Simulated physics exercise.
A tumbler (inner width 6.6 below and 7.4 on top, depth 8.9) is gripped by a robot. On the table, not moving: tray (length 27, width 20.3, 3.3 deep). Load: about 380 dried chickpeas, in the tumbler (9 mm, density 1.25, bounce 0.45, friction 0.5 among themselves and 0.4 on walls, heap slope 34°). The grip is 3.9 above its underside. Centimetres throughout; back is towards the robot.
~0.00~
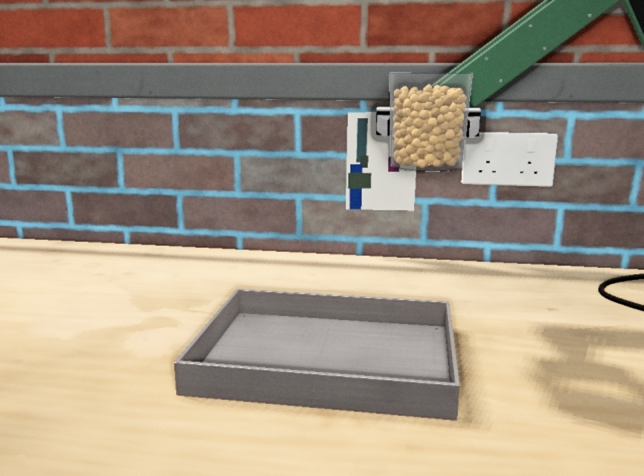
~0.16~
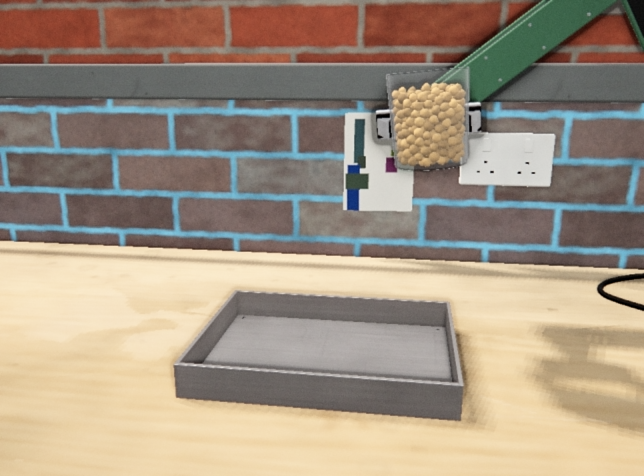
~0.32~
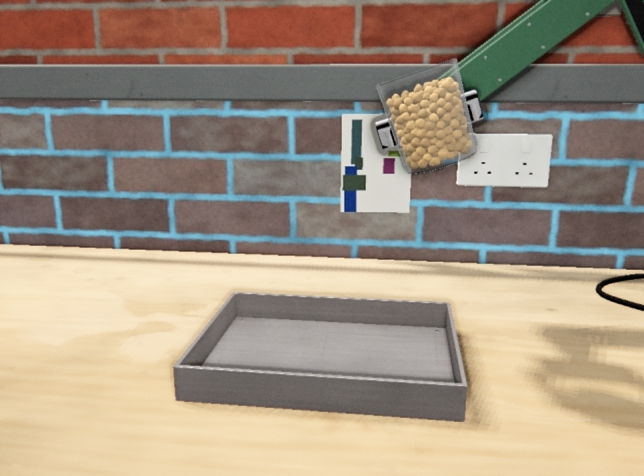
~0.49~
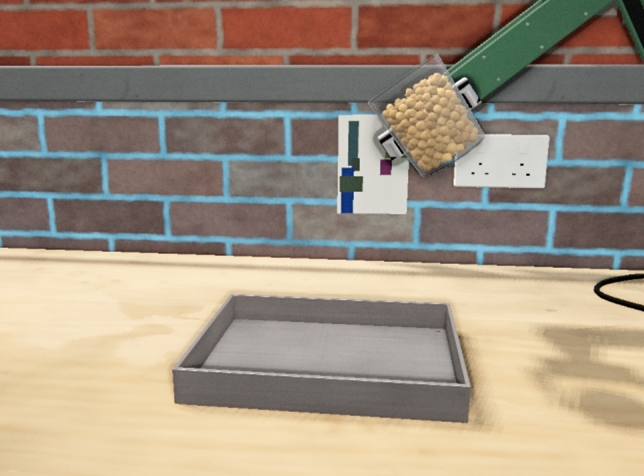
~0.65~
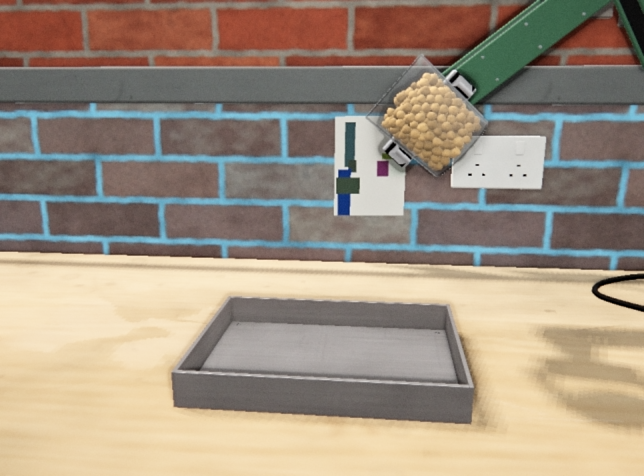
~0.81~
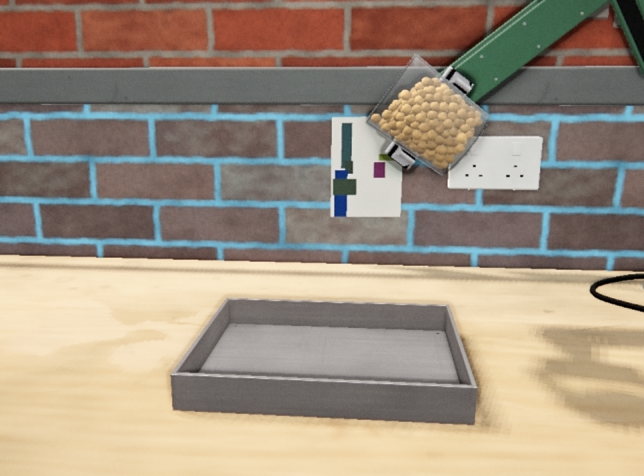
In the video, a robot's green arm holds a clear container of dried chickpeas above a table with an empty gray tray, steadily tilting it to the left as the chickpeas shift toward its lower side.
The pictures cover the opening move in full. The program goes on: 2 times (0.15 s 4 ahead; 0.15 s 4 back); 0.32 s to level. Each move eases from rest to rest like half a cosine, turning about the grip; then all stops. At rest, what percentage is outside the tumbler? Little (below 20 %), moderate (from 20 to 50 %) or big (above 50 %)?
Outside the tumbler the share is little, below 20 %.
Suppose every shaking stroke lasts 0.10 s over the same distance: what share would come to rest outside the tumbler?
Then about 25 per cent.
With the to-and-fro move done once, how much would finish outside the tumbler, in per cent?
In that case some 5 per cent.
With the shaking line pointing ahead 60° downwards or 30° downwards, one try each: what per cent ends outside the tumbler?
About 0 and 0 per cent.
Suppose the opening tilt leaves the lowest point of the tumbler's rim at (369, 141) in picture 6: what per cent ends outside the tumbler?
Some 40 per cent.
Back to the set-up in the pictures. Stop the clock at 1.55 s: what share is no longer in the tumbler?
Some 10 per cent.
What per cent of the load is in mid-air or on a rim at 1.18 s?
Some 3 per cent.
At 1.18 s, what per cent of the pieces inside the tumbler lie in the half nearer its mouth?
Roughly 45 per cent.
After 1.18 s, tilted 54° forward, highest piece 29 above the table; 365 in the tumbler, 11 in flight or on a rim.
After 1.55 s, tilted 33° forward, highest piece 29 above the table; 343 in the tumbler, 30 in the tray, 3 in flight or on a rim.
After 1.93 s, level, highest piece 31 above the table; 343 in the tumbler, 32 in the tray, 1 on the table or floor.
After 2.98 s, level, highest piece 31 above the table; 343 in the tumbler, 32 in the tray, 1 on the table or floor.
In the end, 343 in the tumbler, 32 in the tray, 1 on the table or floor. That is 9 % outside the tumbler.
